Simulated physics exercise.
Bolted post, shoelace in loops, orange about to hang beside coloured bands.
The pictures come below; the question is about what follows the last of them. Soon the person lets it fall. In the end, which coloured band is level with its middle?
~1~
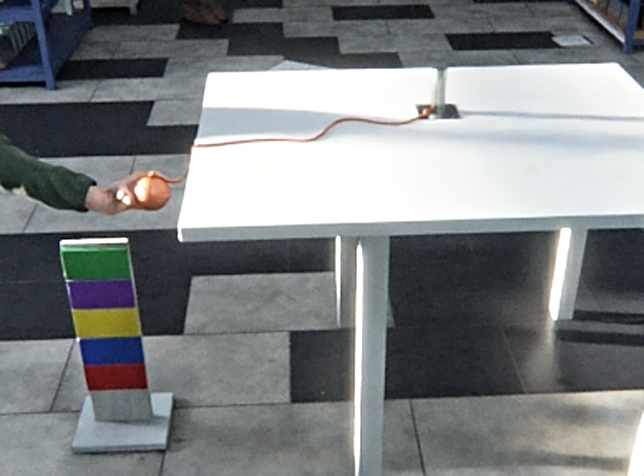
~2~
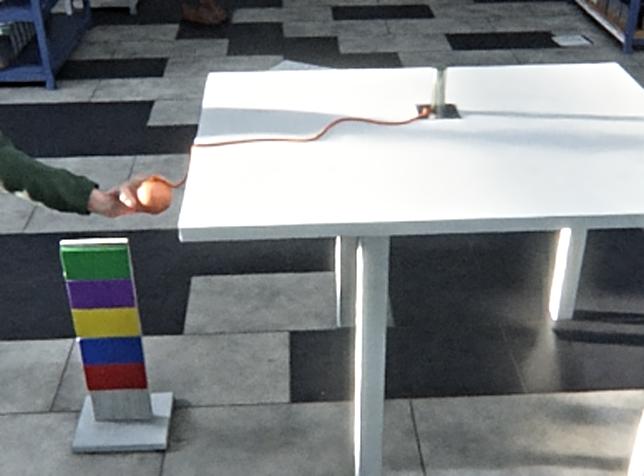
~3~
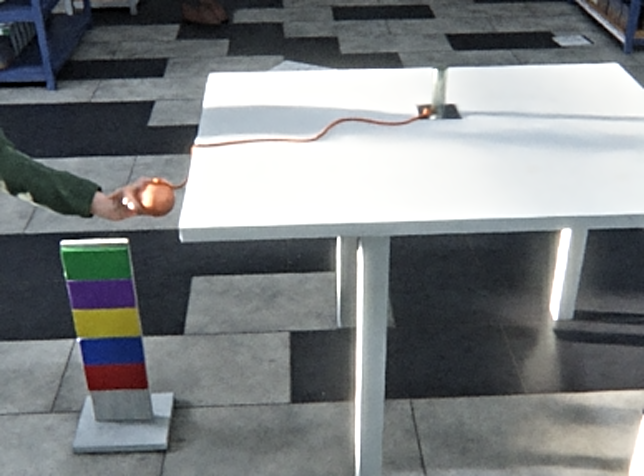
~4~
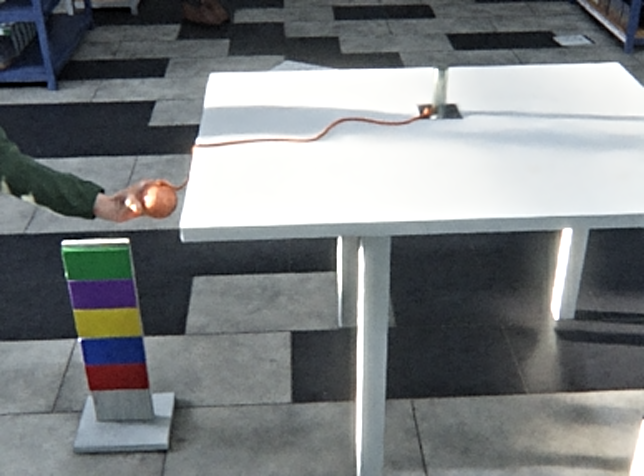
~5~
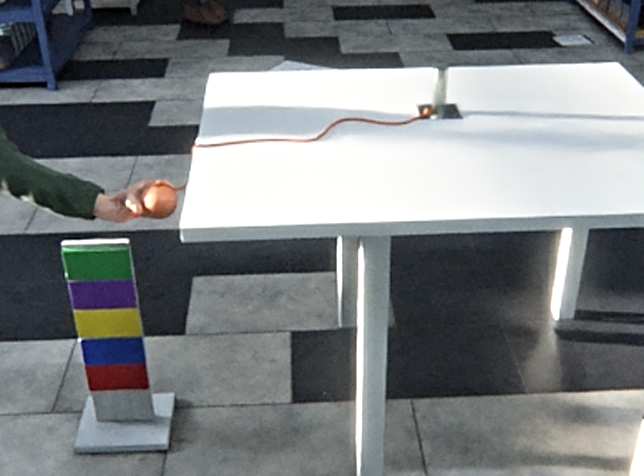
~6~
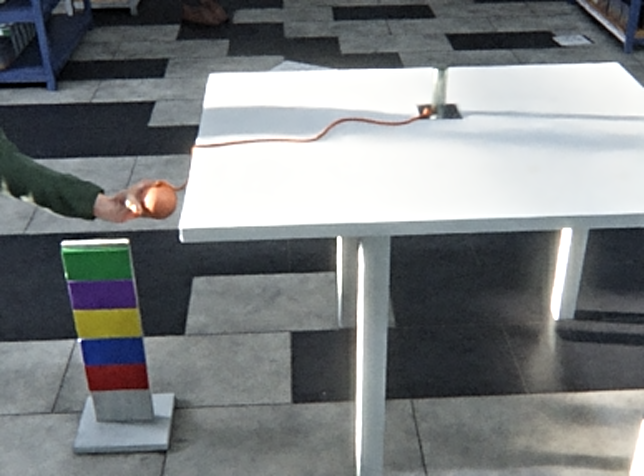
The green band.
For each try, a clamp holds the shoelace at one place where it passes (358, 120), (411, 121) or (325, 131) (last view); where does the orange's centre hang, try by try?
Readings in order - (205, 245), (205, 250), (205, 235).
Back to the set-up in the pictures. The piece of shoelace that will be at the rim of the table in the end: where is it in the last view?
At (228, 143), roughly.
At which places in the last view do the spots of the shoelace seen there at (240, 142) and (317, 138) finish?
One finishes at (206, 143) and the other at (282, 132).
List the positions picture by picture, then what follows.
Orange (152, 193); green (96, 265); purple (101, 295); yellow (106, 324); blue (111, 351); red (116, 378), in the first picture.
Orange (154, 197); shoelace through (409, 121) (354, 119) (316, 138) (257, 140) (194, 153), in the second picture.
Orange (157, 199), in the third picture.
Orange (159, 201); shoelace through (410, 121) (355, 119) (317, 138) (259, 140) (196, 153), in the fourth picture.
Orange (160, 202), in the fifth picture.
Orange (159, 202); shoelace through (410, 121) (355, 119) (317, 138) (258, 141) (195, 154), in the sixth picture.
Soon after, orange near (227, 244); level with green.
After that, orange near (198, 255); level with green.
In the end, orange near (208, 255); level with green. The green one.
